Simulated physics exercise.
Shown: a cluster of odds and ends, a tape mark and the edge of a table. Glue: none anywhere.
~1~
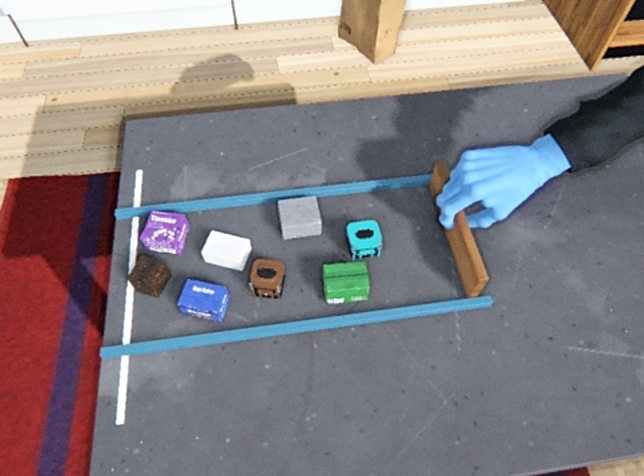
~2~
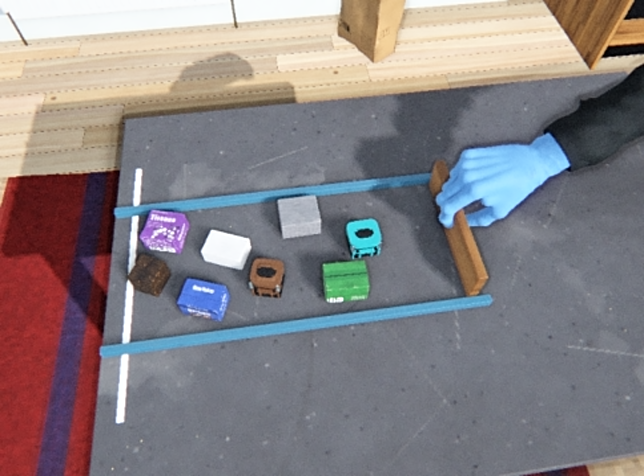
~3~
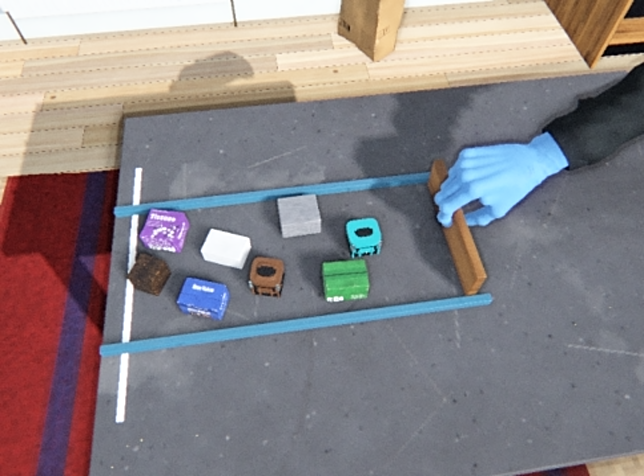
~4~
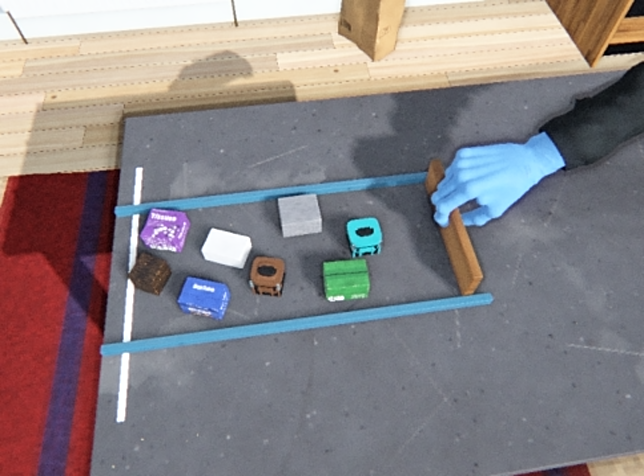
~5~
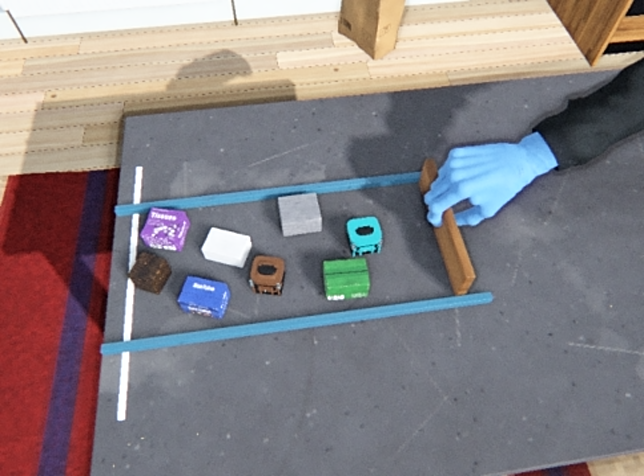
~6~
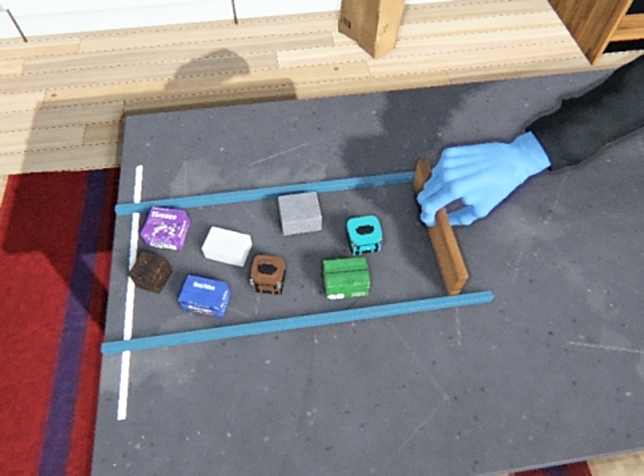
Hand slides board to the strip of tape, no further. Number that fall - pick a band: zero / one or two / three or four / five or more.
Band: Five or more.
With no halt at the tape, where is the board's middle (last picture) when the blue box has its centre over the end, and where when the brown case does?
First it's close to (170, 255), next close to (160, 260).
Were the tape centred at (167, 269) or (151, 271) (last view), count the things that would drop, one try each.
Counts per try: 2; 5.
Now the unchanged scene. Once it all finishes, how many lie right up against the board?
3 in contact.
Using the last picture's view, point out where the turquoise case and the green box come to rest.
Okay, so first (113, 265), and next (102, 314).
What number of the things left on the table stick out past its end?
The total would be 3.
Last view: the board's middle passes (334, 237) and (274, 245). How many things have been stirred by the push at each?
Tally: 2; 6.
Early on, none off yet; black block at rest near (151, 272); purple box at rest near (166, 228); blue box at rest near (205, 297).
A while later, none off yet; black block at rest near (151, 272); purple box at rest near (166, 228); blue box travelled about its own width near (168, 303).
Further along, none off yet; black block leaning a little near (95, 282); purple box travelled about its own width near (122, 223); blue box travelled well along near (109, 316).
Finally, the number that fall off is five or more; lost, brown case, white block, blue box, purple box and black block.
